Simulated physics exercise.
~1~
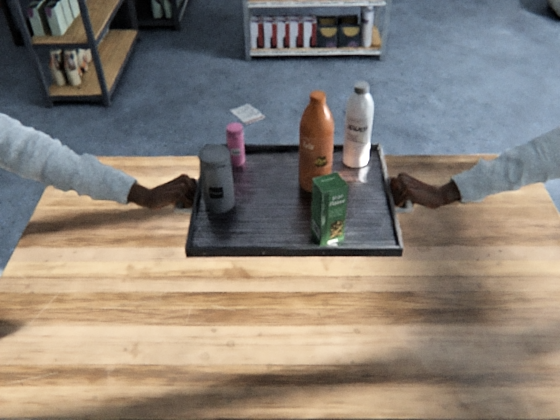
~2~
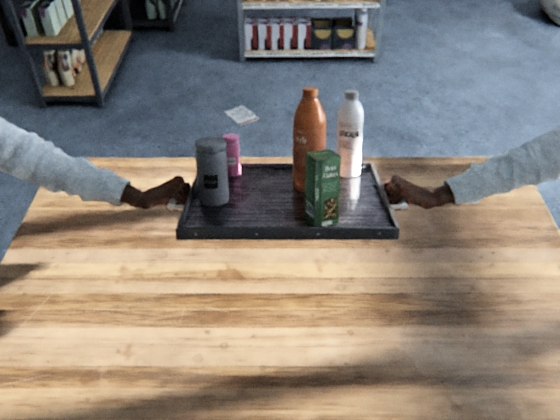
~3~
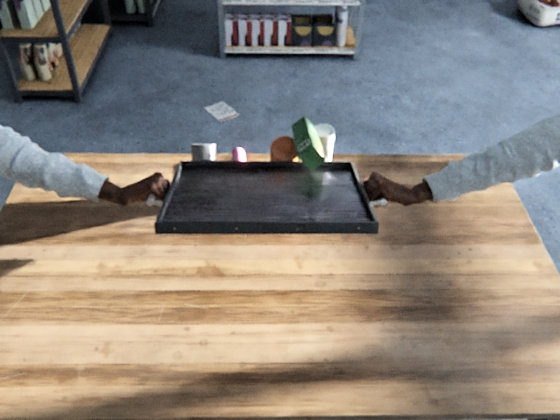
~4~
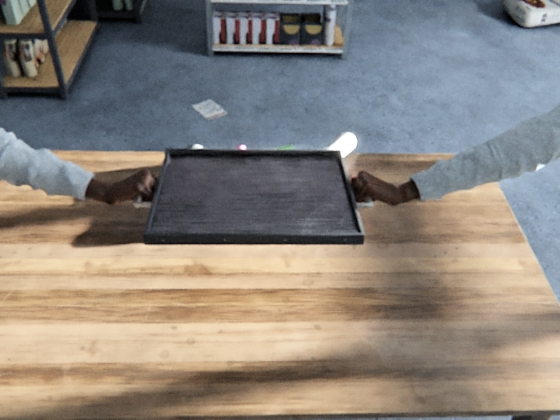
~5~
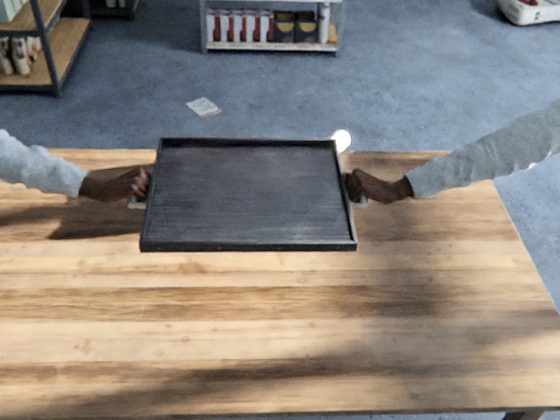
Shop table with two hands tipping a tray far side down, bottles, jar, shaker and carton falling off, leaving it empty.
